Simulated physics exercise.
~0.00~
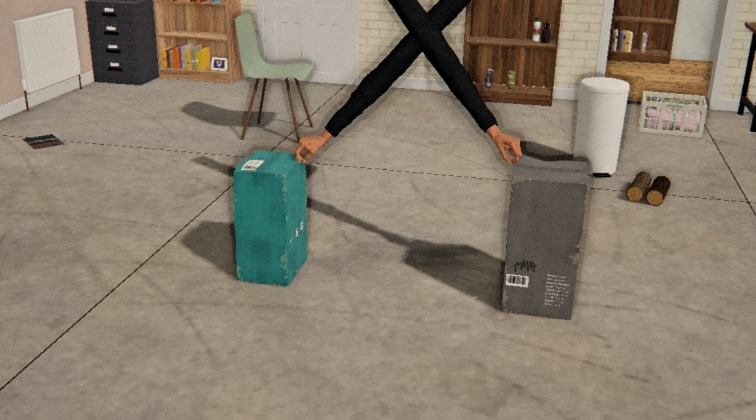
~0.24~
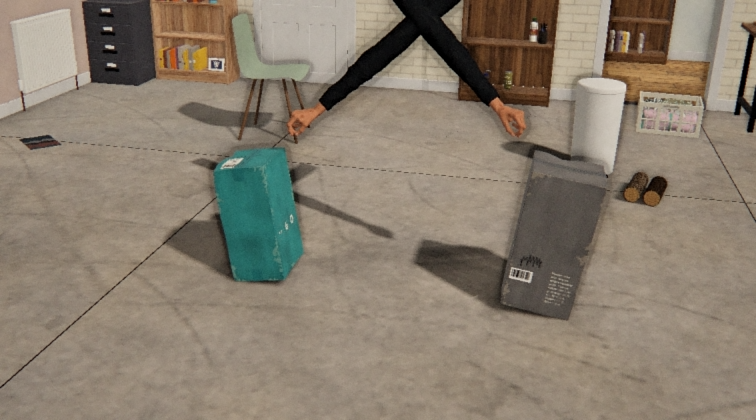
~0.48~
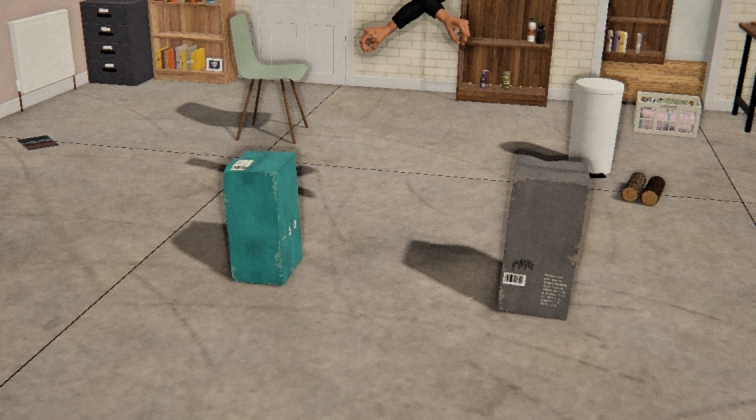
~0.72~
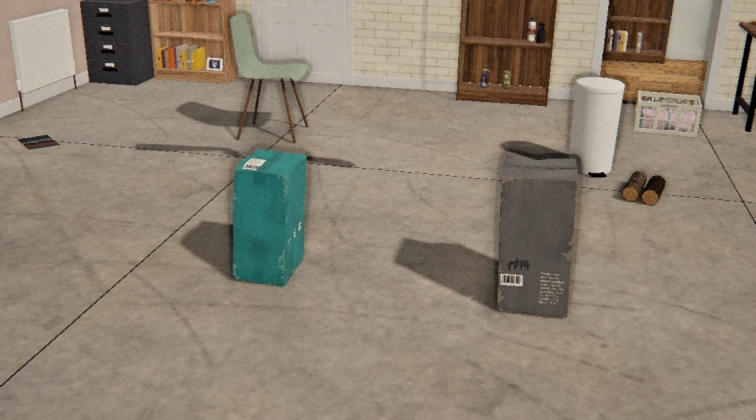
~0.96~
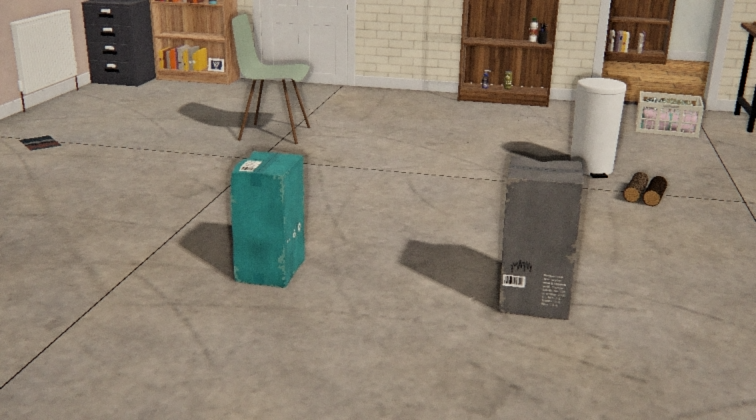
In a room, two hands release tilted turquoise and grey parcels, which rock back upright.
